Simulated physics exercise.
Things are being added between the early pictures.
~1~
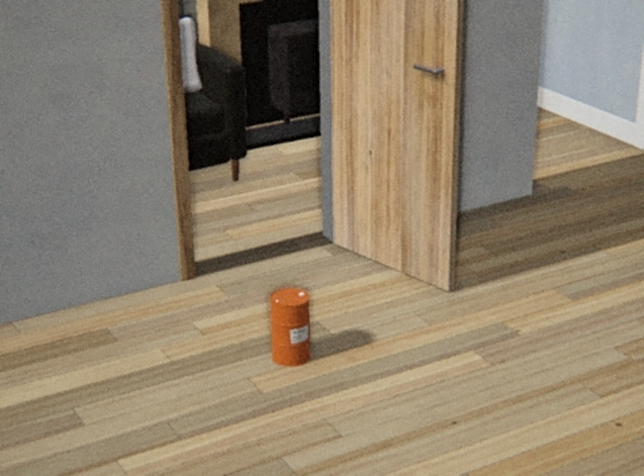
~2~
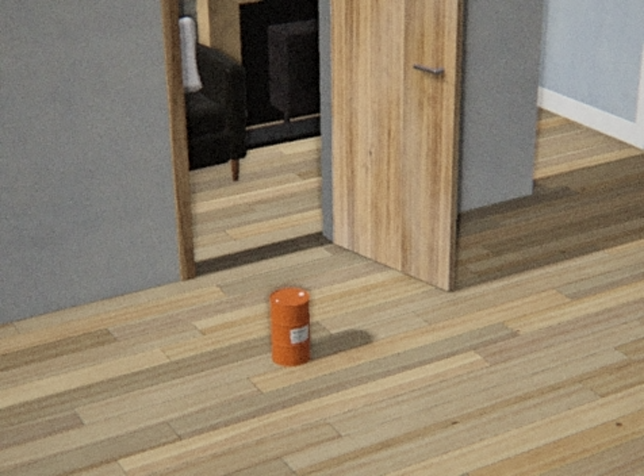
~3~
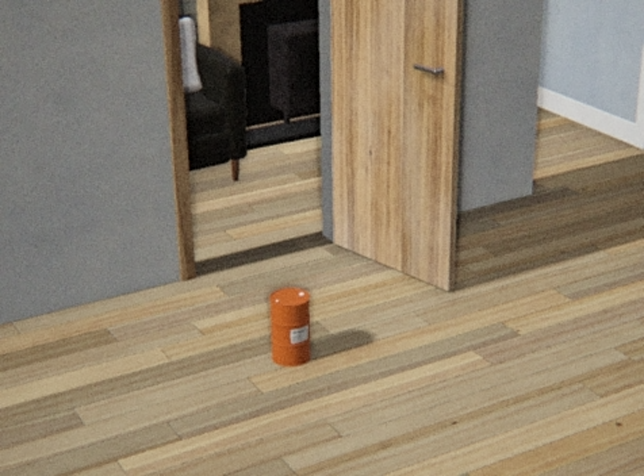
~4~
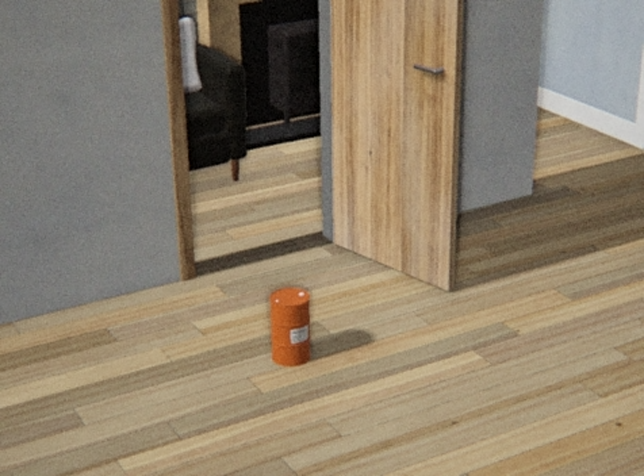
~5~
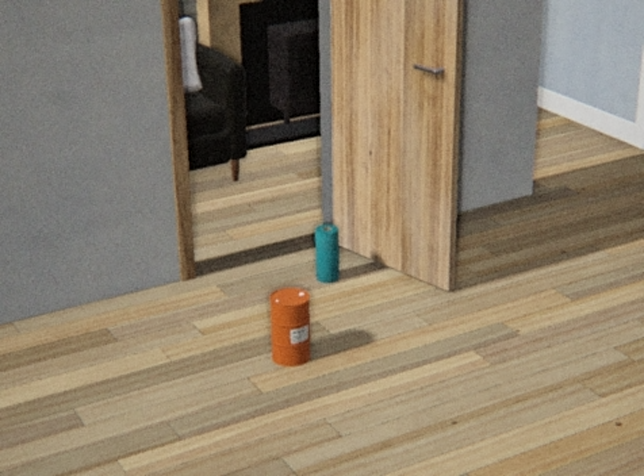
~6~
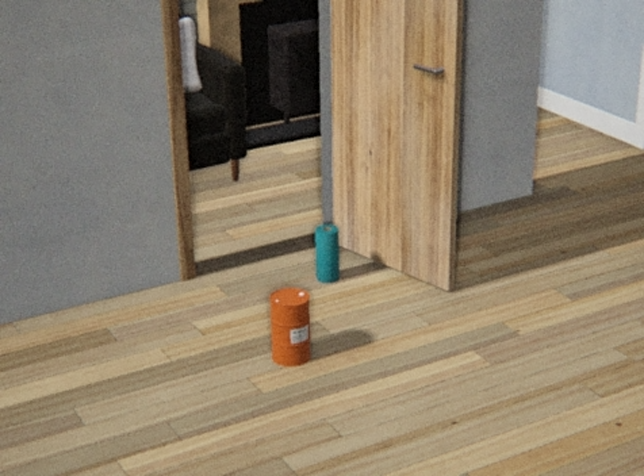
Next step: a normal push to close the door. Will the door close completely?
Yes.
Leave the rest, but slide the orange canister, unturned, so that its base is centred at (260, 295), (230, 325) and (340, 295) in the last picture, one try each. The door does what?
Going through the tries in order: It is obstructed, then it gets all the way shut, then it is obstructed.
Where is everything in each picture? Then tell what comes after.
In the first picture, door wide open and still; orange canister (291, 327).
In the second picture, door wide open and still; orange canister (291, 327).
In the third picture, door wide open and still; orange canister (291, 327).
In the fourth picture, door wide open and still; orange canister (291, 327).
In the fifth picture, door wide open and still; orange canister (291, 327).
In the sixth picture, door wide open and still; turquoise roll (328, 254); orange canister (291, 327).
Then, 1.80 s later than the last frame, door 55° open; turquoise roll moved about its own width near (313, 254).
Then, 2.60 s later than the last frame, door 25° open; turquoise roll moved well along near (271, 248).
When it is over, door 0° open; moved from the start, turquoise roll; orange canister as before. End places, in pixels of the last picture, turquoise roll near (244, 235).
